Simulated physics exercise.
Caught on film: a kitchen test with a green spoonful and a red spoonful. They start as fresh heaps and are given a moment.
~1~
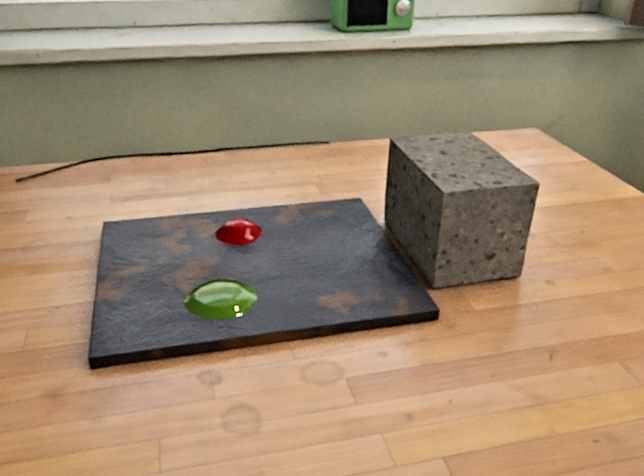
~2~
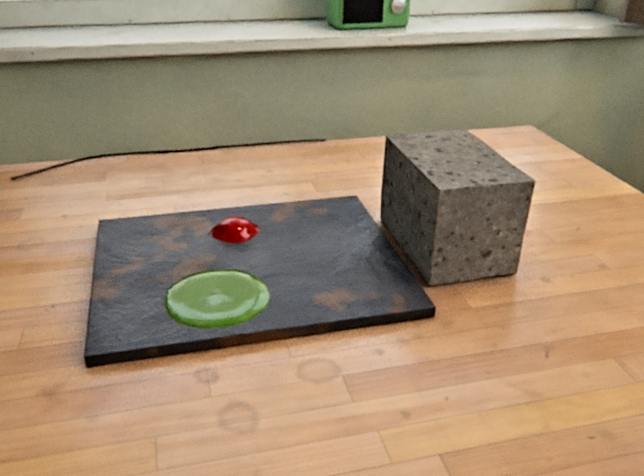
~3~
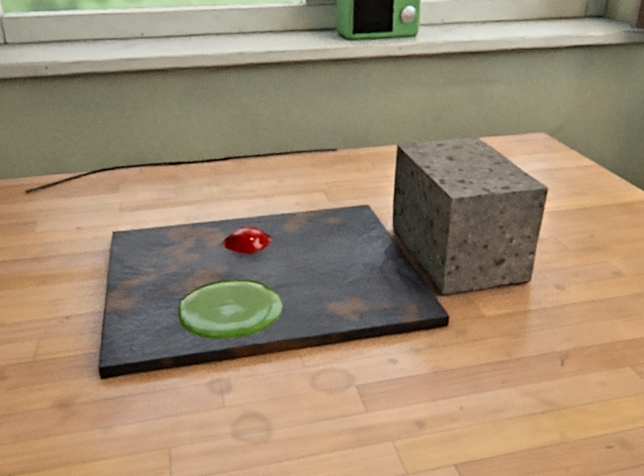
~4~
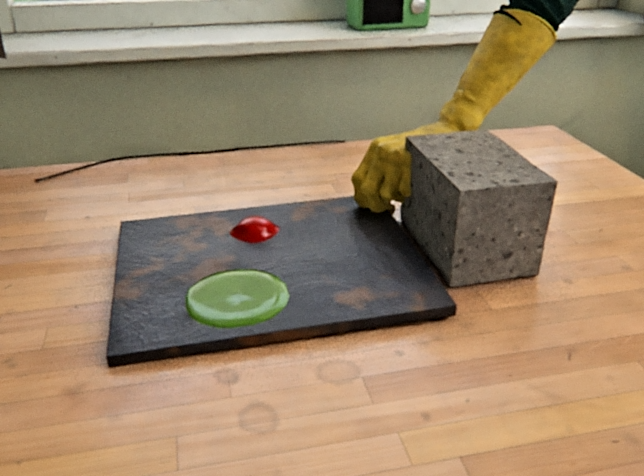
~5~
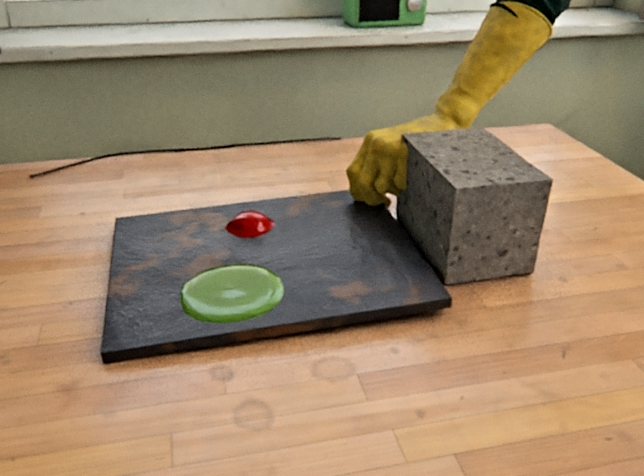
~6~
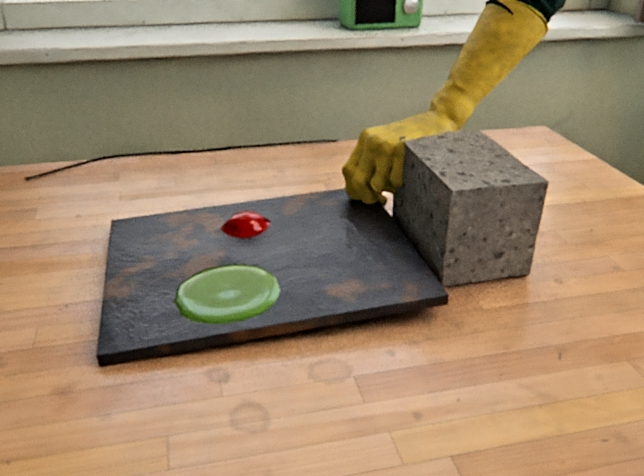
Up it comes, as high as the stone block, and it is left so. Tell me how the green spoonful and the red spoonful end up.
The green spoonful runs off the low end; the red spoonful stays on.
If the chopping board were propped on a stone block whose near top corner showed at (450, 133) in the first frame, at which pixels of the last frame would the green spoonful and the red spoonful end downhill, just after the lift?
The first near (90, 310), the second near (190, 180).
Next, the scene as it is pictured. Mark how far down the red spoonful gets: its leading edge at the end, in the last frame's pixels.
Roughly at (209, 195).
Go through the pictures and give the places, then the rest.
The chopping board lies flat; green spoonful (221, 296) a low mound; red spoonful (238, 226) a mound; stone block (486, 237), in the first frame.
They settle; green spoonful (217, 295) spread thin; red spoonful (234, 225) a mound, in the second frame.
At rest; green spoonful (230, 306) spread thin; red spoonful (247, 235) a mound, in the third frame.
A hand takes the end; green spoonful (237, 296) spread thin; red spoonful (254, 224) a mound, in the fourth frame.
The end is rising; green spoonful (231, 290) spread thin; red spoonful (249, 219) a mound, in the fifth frame.
The chopping board slopes by about 3°; green spoonful (228, 291) spread thin; red spoonful (245, 219) a mound; stone block (494, 236), in the sixth frame.
Next, slope about 22°; the green spoonful has crept a little; the red spoonful has not moved.
After that, the green spoonful is dripping off the low end; the red spoonful has not moved.
Finally, slope about 22°; the green spoonful is dripping off the low end; the red spoonful has not moved.
